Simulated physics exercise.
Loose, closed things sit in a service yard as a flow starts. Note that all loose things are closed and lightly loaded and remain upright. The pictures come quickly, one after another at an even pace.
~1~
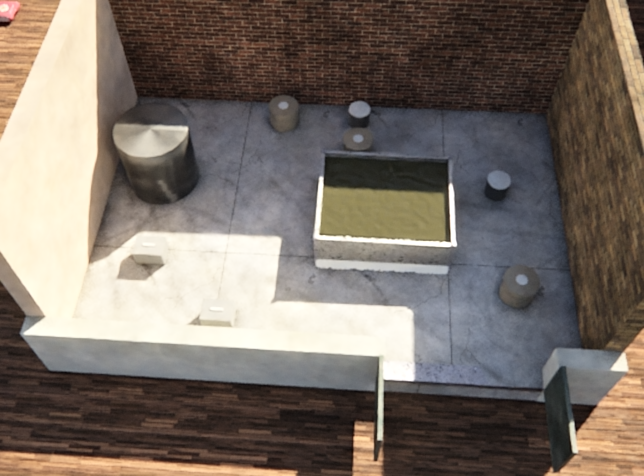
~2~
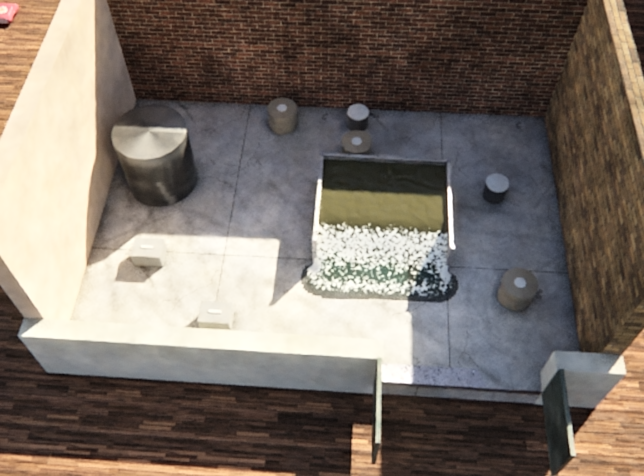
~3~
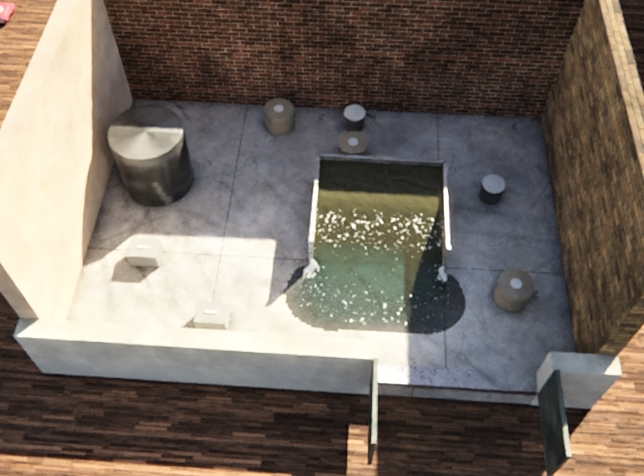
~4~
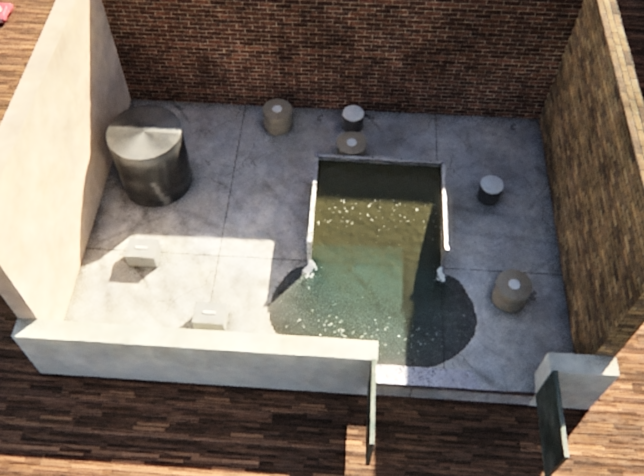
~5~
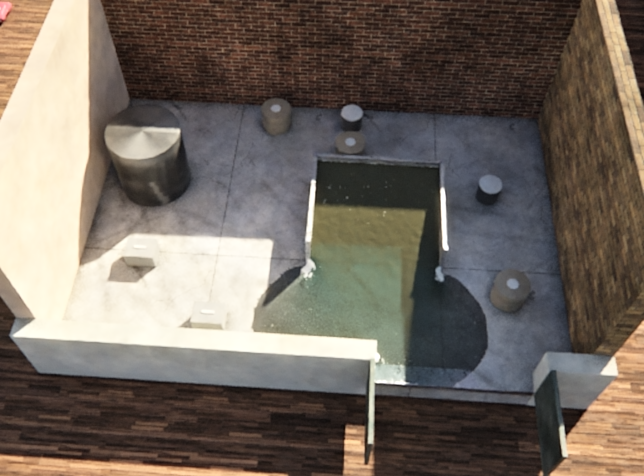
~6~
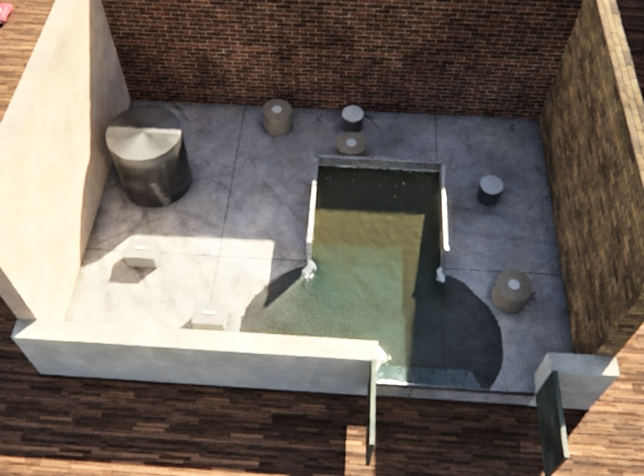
In a walled yard, greenish water pours from an open-fronted tank and spreads across the floor.
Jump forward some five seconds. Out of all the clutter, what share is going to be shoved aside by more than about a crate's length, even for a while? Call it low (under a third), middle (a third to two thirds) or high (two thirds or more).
Low.
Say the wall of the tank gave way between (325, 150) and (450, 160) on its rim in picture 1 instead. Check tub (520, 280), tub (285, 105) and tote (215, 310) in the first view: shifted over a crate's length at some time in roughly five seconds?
Taking them in order, covered the distance, covered the distance, short of it.
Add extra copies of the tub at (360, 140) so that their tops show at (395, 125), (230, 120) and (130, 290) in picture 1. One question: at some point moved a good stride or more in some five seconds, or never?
Outcome per entry: Stays where it is / stays where it is / knocked aside.
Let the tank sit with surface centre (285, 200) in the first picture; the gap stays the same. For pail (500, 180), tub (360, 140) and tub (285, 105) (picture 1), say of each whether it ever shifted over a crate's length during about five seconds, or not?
Item one not displaced far, item two not displaced far, item three not displaced far.
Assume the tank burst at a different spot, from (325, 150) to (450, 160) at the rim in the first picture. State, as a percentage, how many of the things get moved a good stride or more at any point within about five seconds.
I'd say around 90 per cent.
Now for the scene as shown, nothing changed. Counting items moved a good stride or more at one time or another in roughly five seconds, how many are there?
So, 2 of them.
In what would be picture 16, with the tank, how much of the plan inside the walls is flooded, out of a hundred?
Roughly 40 %.
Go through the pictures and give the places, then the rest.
A pail at (500, 179) rests on the ground; a tote at (149, 245) rests on the ground; 0 of 7 have shifted, in the first picture.
A pail at (498, 182) rests on the ground; a tote at (147, 247) rests on the ground; 0 of 7 have shifted, in the second picture.
A pail at (494, 183) rests on the ground; a tote at (144, 248), on the bottom; 0 of 7 have shifted, in the third picture.
A pail at (492, 184) rests on the ground; a tote at (142, 248), on the bottom; 0 of 7 have shifted, in the fourth picture.
A pail at (491, 184), on the bottom; a tote at (140, 247), on the bottom; 0 of 7 have shifted, in the fifth picture.
A pail at (492, 184), on the bottom; a tote at (142, 248) rests on the ground; 0 of 7 have shifted, in the sixth picture.
A moment on, 0 of 7 are well off their spots; 0 afloat.
Next, 1 of 7 are well off their spots; 0 afloat.
Later, 2 of 7 are well off their spots; 2 afloat.
In the end, 2 of 7 are well off their spots, and 2 have been at some point; 2 afloat.
